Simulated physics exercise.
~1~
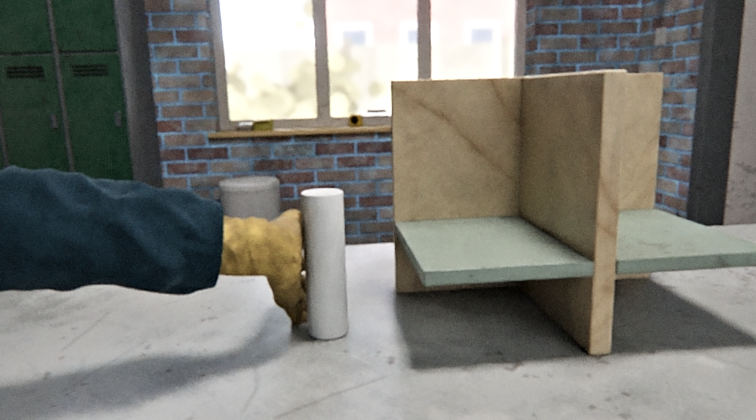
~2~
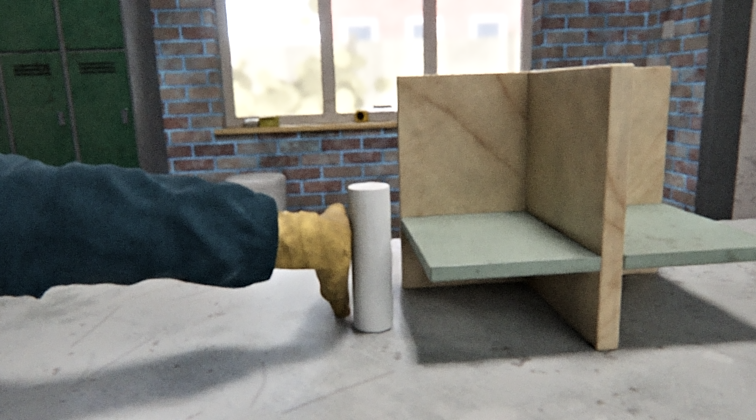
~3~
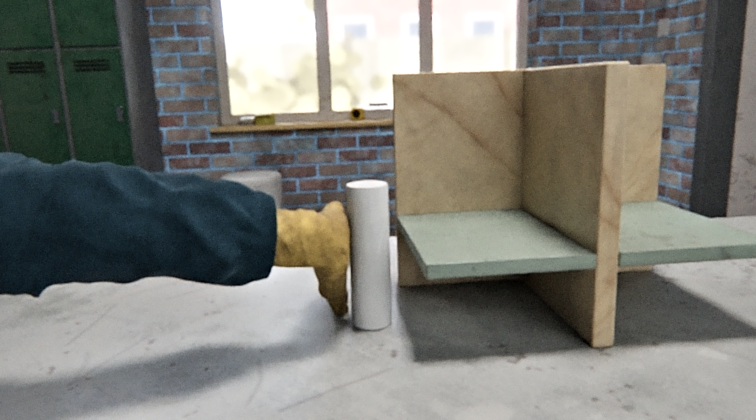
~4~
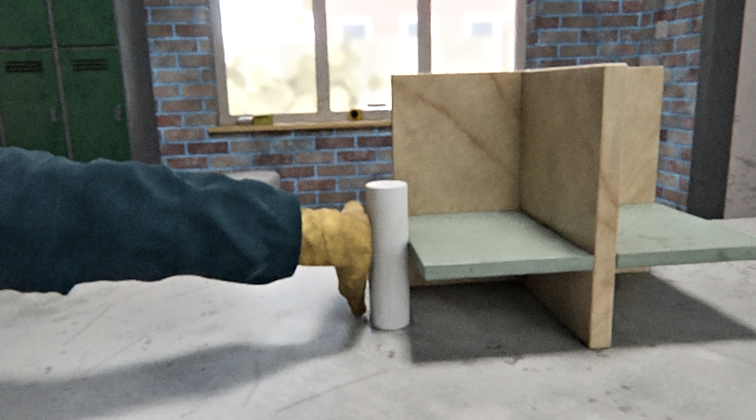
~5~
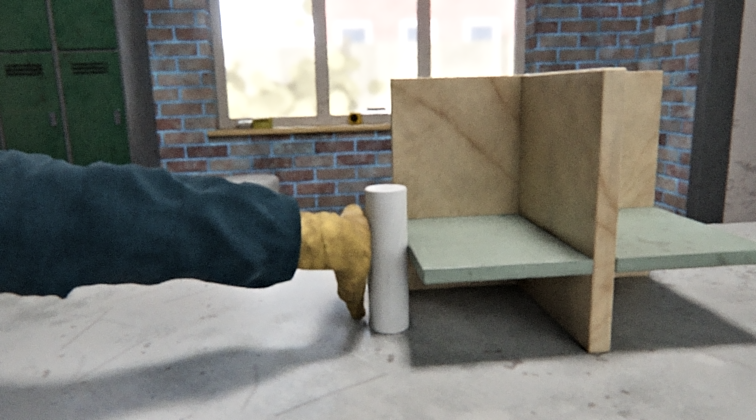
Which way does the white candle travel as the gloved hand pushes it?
The white candle slides to the right, towards the shelf.
A white candle stands upright on a grey surface, with a yellow-gloved hand in a dark blue sleeve pressed against its left side. To the right sits a low shelf made of tan upright panels and a pale green board, with a brick wall and a bright window behind. The hand pushes the candle to the right, and it slides along upright towards the shelf. It pauses briefly just short of the green board, then moves a little further. The candle stops at the shelf's edge, too tall to pass under the board, and stays standing there with the glove still against it.
